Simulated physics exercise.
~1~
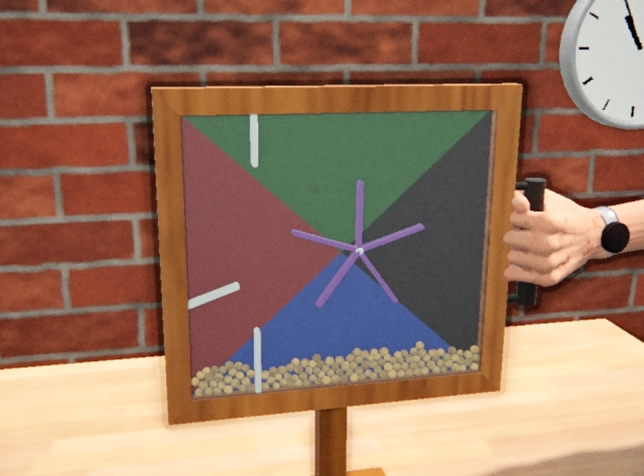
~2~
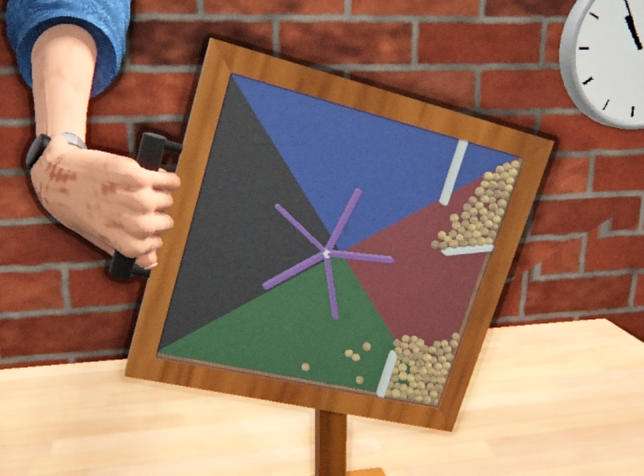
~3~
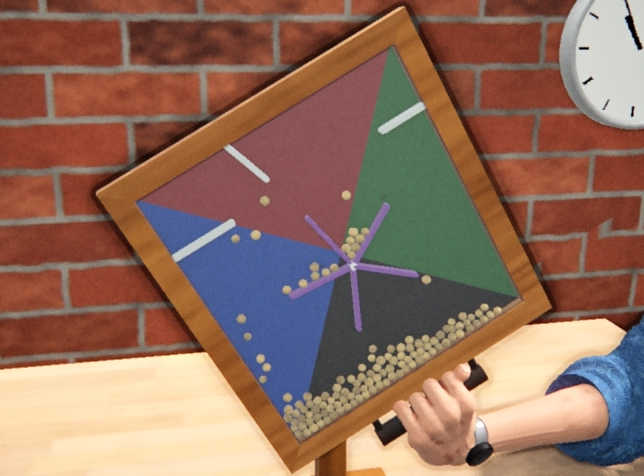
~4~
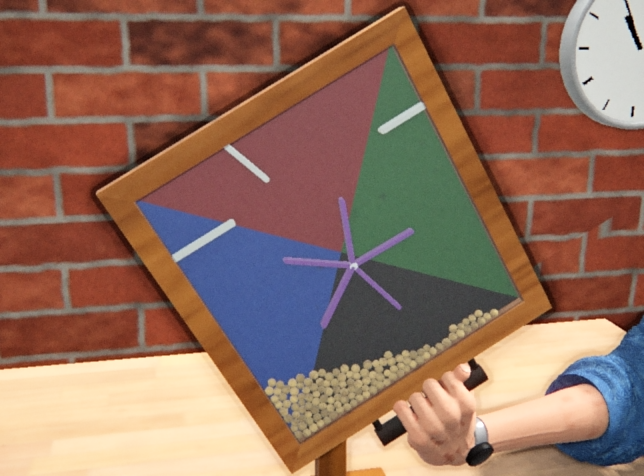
In the video, a hand turns a wooden-framed box with four coloured wedges anticlockwise, and pale beads tumble past white bars and a spinning purple five-armed wheel, finally settling along the tilted box's lower edge, mostly in the black wedge with some in the blue.
